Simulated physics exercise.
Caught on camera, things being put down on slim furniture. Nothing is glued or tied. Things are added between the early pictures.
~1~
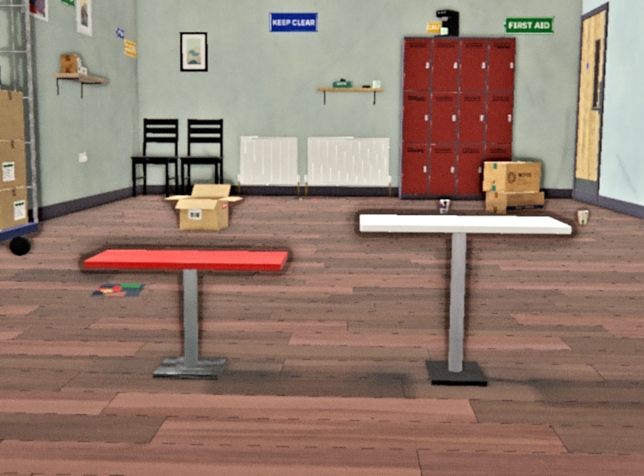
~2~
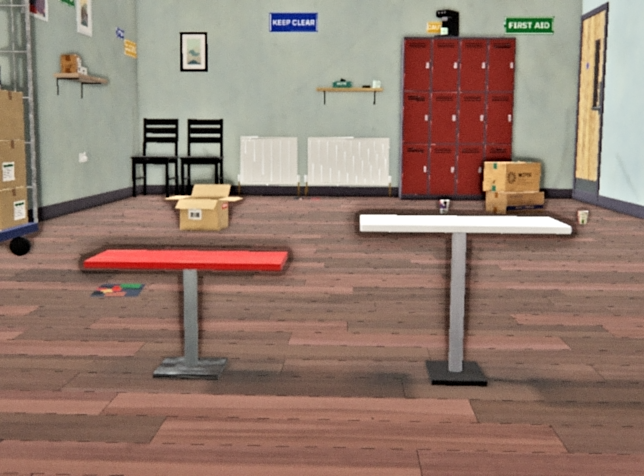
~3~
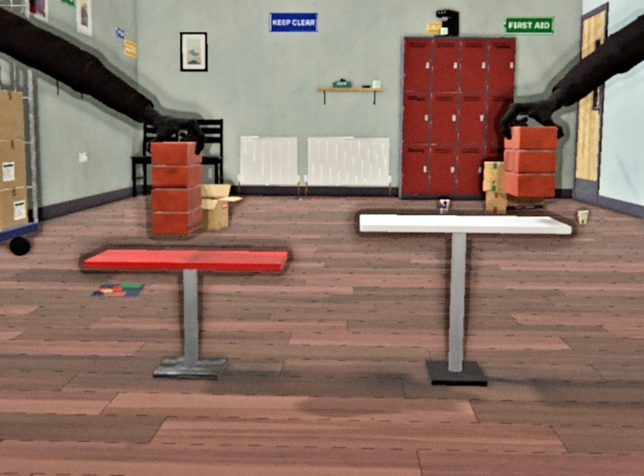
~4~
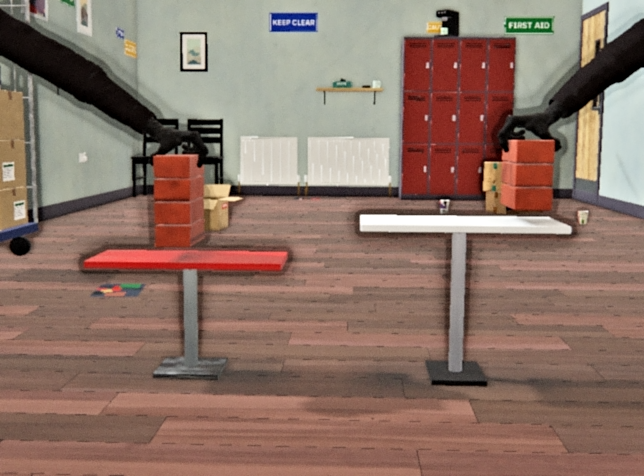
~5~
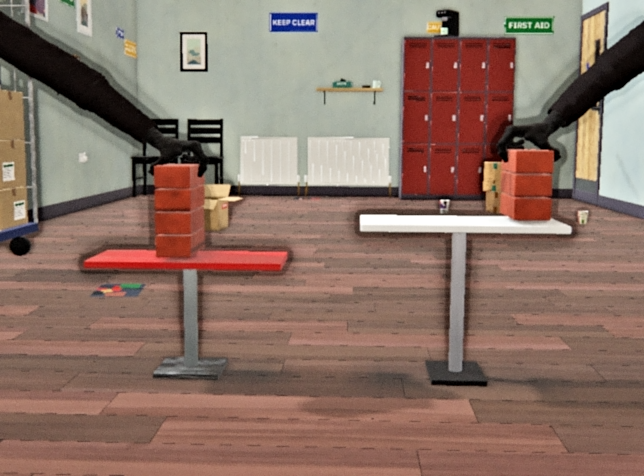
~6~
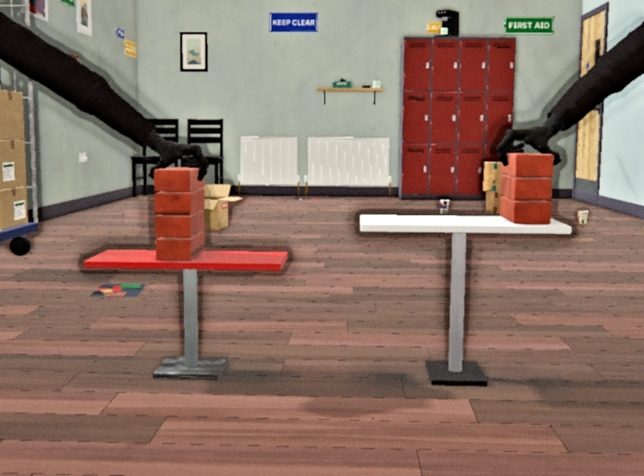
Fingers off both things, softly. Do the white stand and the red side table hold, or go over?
The white stand overbalances, the red side table holds firm.
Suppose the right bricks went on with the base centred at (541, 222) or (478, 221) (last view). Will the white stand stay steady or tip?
Try by try, it goes over; holds firm.
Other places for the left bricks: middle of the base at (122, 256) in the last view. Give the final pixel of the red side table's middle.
Resting at (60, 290).
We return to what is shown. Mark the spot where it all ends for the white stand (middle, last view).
Around (612, 291).
Then, 0.72 s past the last view, white stand leaning 39° off how it started near (560, 243); red side table at rest near (190, 260).
Finally, the white stand tips up, near (612, 291); the red side table stays flat on its feet, near (190, 260).
